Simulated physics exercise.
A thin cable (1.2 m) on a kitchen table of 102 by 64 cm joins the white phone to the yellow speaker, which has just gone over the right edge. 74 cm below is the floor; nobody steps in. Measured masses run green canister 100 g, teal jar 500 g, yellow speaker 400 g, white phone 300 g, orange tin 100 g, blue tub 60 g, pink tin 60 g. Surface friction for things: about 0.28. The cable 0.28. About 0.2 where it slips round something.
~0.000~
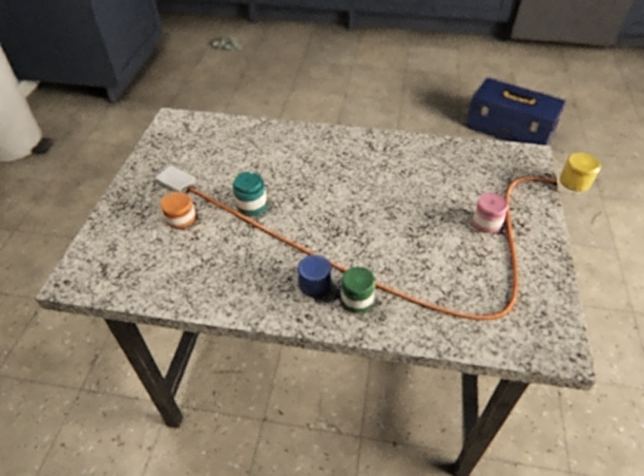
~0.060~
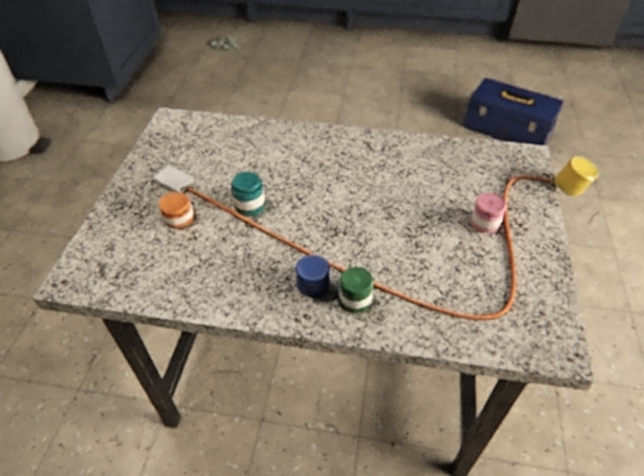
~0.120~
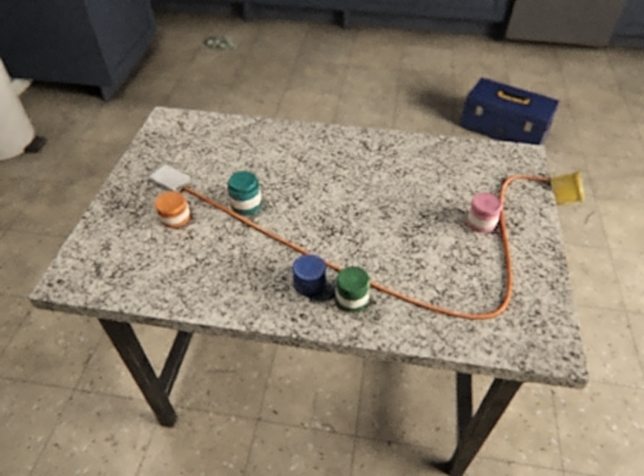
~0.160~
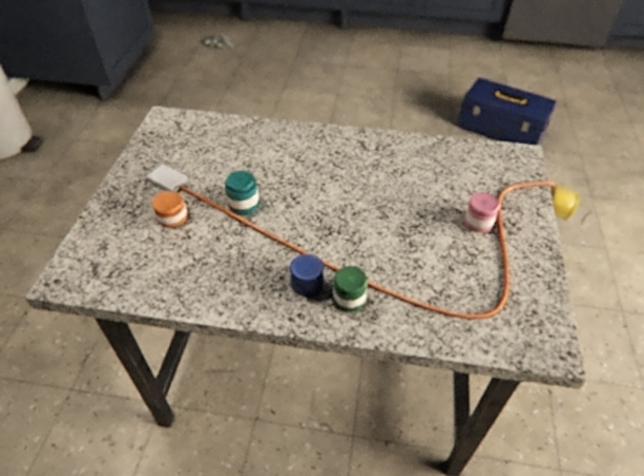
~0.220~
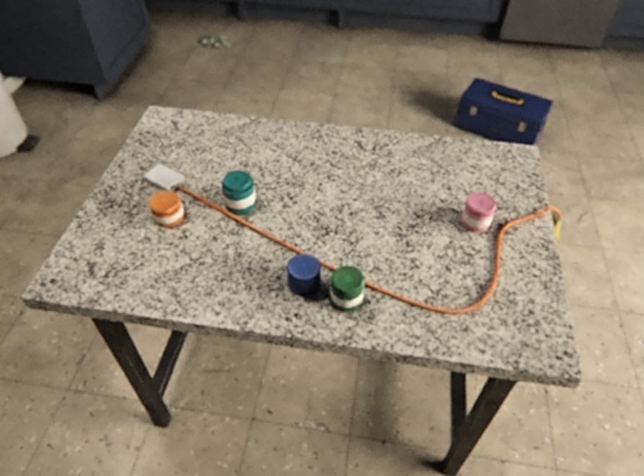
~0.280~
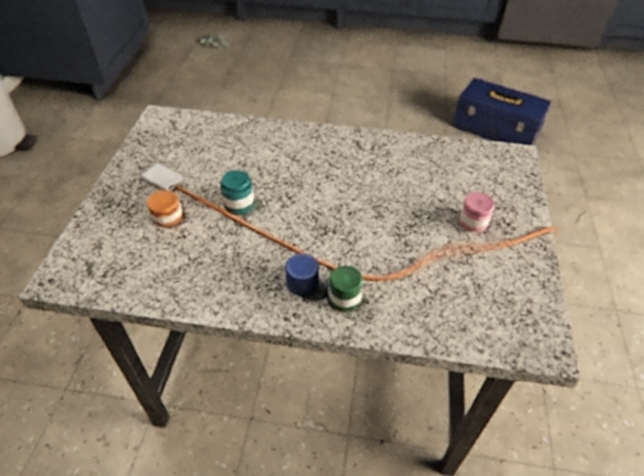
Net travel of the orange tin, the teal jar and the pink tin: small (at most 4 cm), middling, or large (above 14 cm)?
Orange tin - small, teal jar - middling, pink tin - large.
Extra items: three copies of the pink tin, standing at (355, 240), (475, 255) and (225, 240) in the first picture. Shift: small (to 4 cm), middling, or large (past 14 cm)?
In that order we get a big shift, a big shift and a moderate shift.
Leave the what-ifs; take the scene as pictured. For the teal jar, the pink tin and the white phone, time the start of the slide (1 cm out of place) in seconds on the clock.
The teal jar goes at about 0.40 s, the pink tin at about 0.34 s and the white phone at about 0.36 s.
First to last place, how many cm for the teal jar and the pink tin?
I'd say the teal jar shifts around 8 cm while the pink tin ends up over the edge.
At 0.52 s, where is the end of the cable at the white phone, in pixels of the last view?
At about pixel (255, 220).
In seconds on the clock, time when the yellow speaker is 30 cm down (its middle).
It gets there at roughly 0.30 s.
By 0.5 s, the cable's tail end at (255, 220); pink tin 20 cm off its start, teal jar 6 cm off its start, white phone 22 cm off its start.
By 0.7 s, the cable's tail end at (321, 254); pink tin 30 cm off its start, teal jar 8 cm off its start, white phone 40 cm off its start.
By 1.0 s, the cable's tail end at (342, 271); pink tin over the edge, teal jar 8 cm off its start at (263, 160), white phone 45 cm off its start at (320, 268).
By 1.2 s, the cable's tail end at (342, 271); pink tin over the edge, teal jar 8 cm off its start, white phone 45 cm off its start.
By 2.4 s, the cable's tail end at (342, 271); pink tin over the edge, teal jar 8 cm off its start at (263, 160), orange tin 0 cm off its start at (162, 200), white phone 45 cm off its start at (320, 268).
